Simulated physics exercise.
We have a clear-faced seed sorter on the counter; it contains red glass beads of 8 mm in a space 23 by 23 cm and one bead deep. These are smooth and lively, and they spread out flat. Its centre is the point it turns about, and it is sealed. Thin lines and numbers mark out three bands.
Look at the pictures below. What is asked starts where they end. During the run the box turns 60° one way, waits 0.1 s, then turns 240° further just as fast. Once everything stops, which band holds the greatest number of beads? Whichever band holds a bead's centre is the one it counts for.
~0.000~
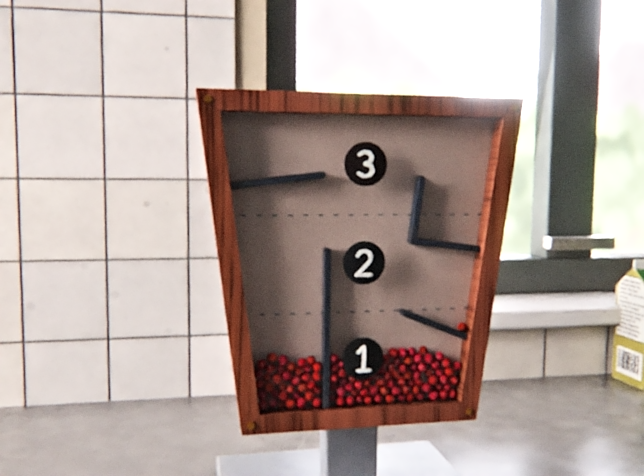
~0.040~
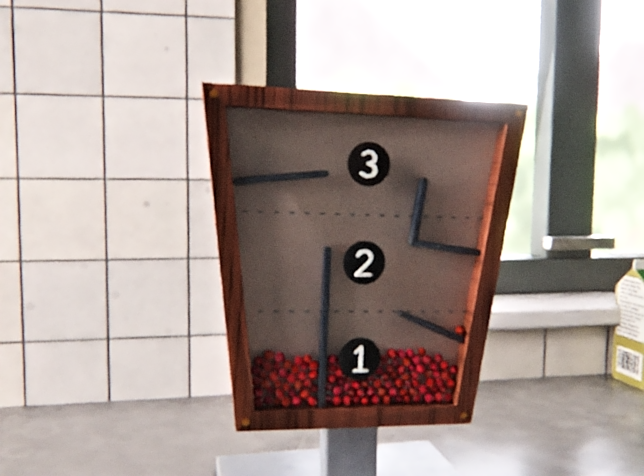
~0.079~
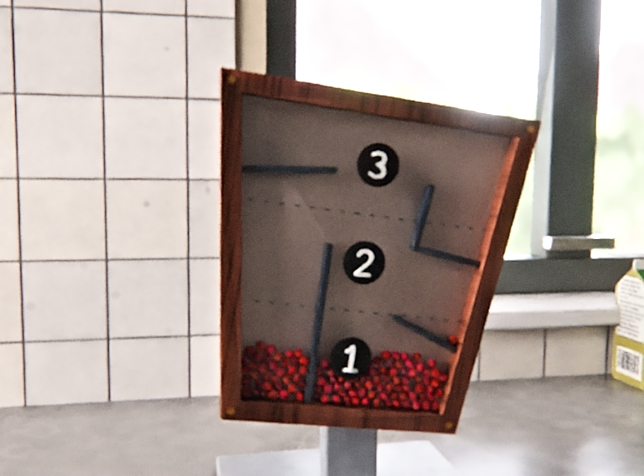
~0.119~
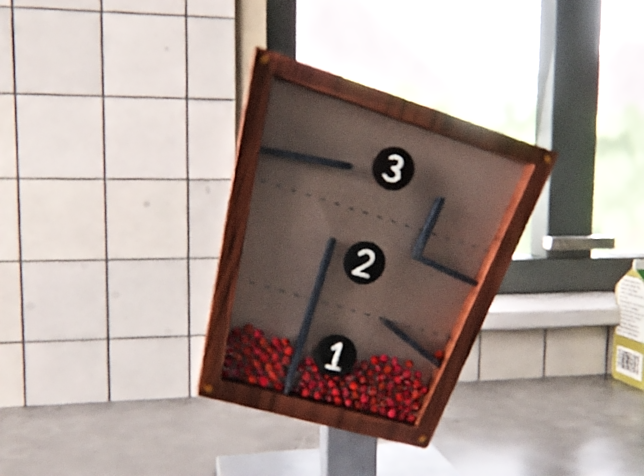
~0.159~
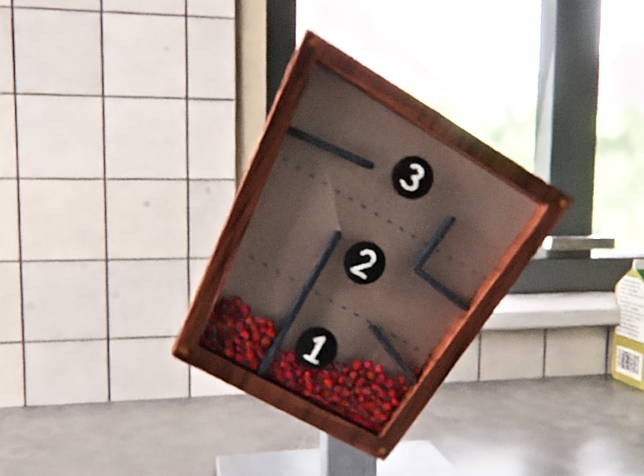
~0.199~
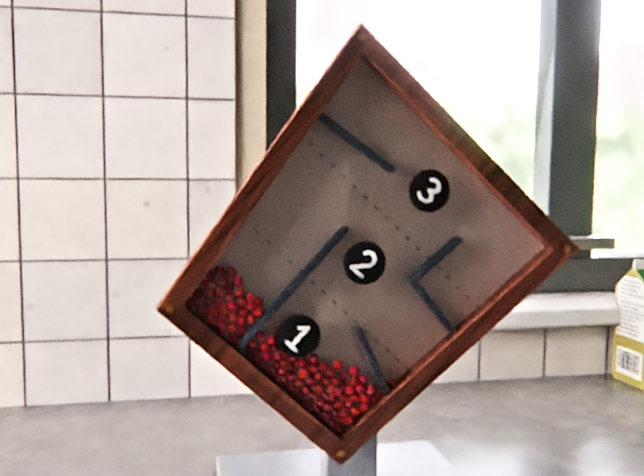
1.
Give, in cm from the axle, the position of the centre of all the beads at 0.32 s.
Some 8 cm left and 5 cm below.
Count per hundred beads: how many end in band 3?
Something like 5 per cent finishes there.
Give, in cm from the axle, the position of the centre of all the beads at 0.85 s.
Some 1 cm left and 5 cm above.
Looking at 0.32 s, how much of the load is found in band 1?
Roughly 100 per cent of it.
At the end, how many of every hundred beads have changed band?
Roughly 30 per cent.
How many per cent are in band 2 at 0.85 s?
Around 25 per cent.
By 0.32 s, it stands 60° clockwise; the beads' middle is 8 cm left of and 5 cm below the centre; no. 1, 100 %.
By 0.85 s, it stands 180° clockwise; the beads' middle is 1 cm left of and 5 cm above the centre; no. 1, 70 %, no. 2, 25 %.
By 1.28 s, it has come round 300° clockwise; the beads' middle is 2 cm left of and 5 cm below the centre; no. 1, 35 %, no. 2, 40 %, no. 3, 25 %.
All still by 2.0 s, it has come round 300° clockwise; no. 1, 70 %, no. 2, 25 %, no. 3, 5 %.
